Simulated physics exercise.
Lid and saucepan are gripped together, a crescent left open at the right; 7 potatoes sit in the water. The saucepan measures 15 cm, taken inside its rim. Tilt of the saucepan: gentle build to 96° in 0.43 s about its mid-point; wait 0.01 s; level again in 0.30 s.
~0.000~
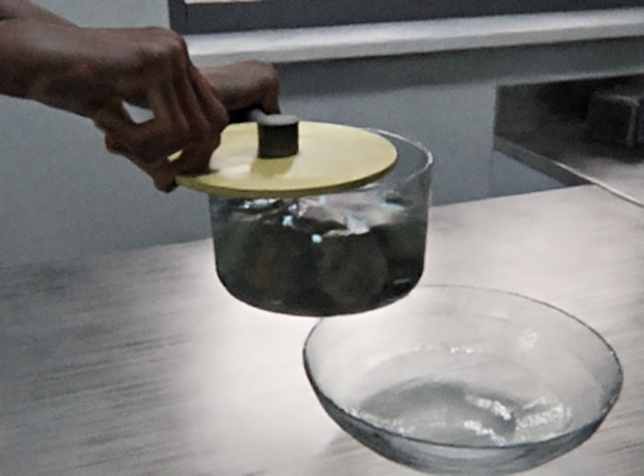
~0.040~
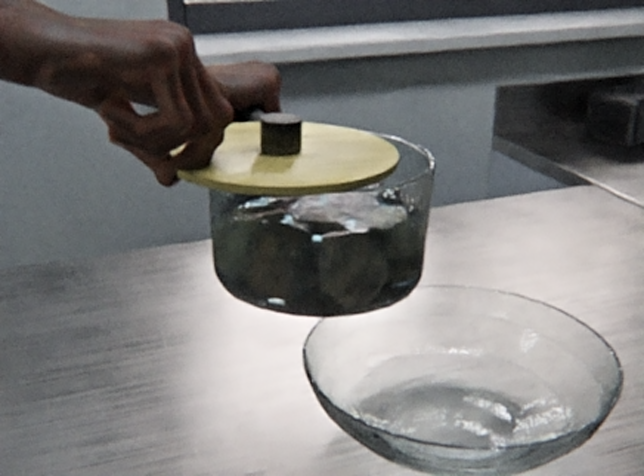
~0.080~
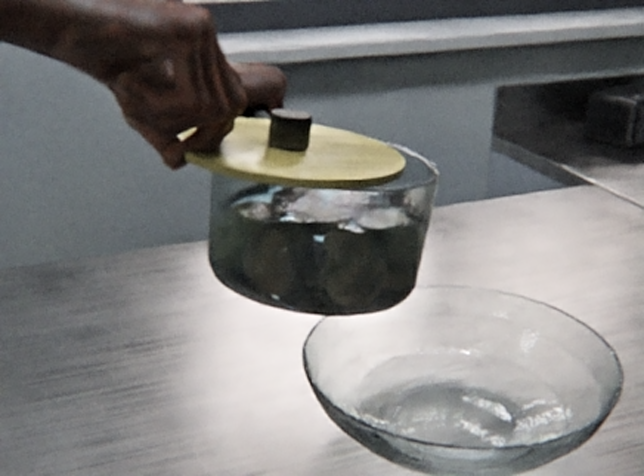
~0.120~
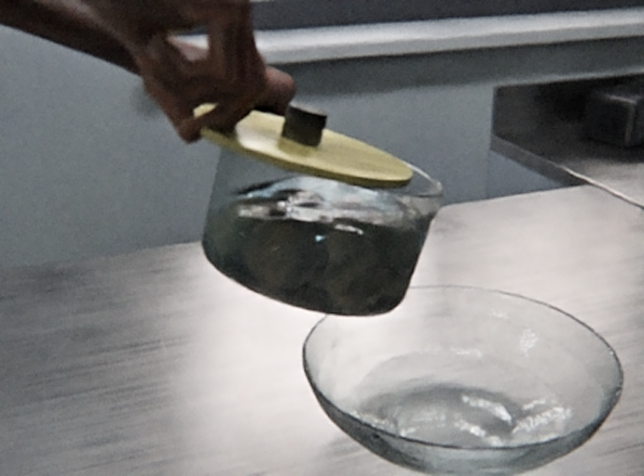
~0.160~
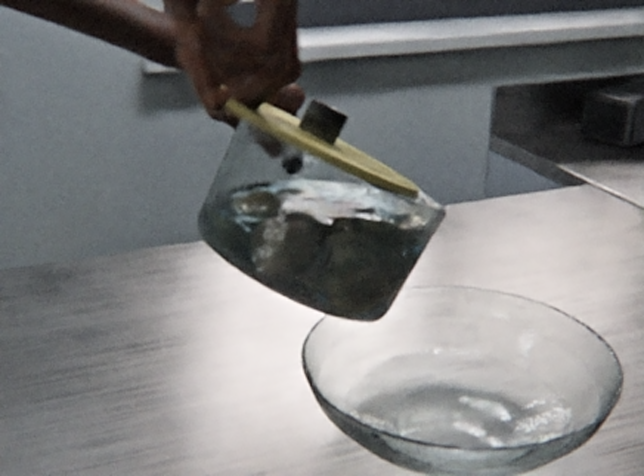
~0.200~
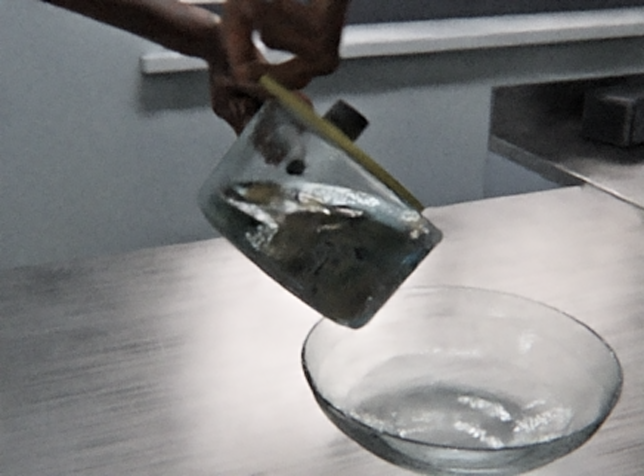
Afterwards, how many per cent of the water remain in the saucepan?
About 35 per cent.
Then, 0.34 s in, the tilt is 85° and 70 per cent of the water is still in the saucepan.
Then, 0.43 s in, the tilt is 96° and 49 per cent of the water is still in the saucepan.
Then, 0.54 s in, the tilt is 73° and 38 per cent of the water is still in the saucepan.
Then, 0.65 s in, the tilt is 20° and 35 per cent of the water is still in the saucepan.
Finally, 35 per cent of the water is still in the saucepan.
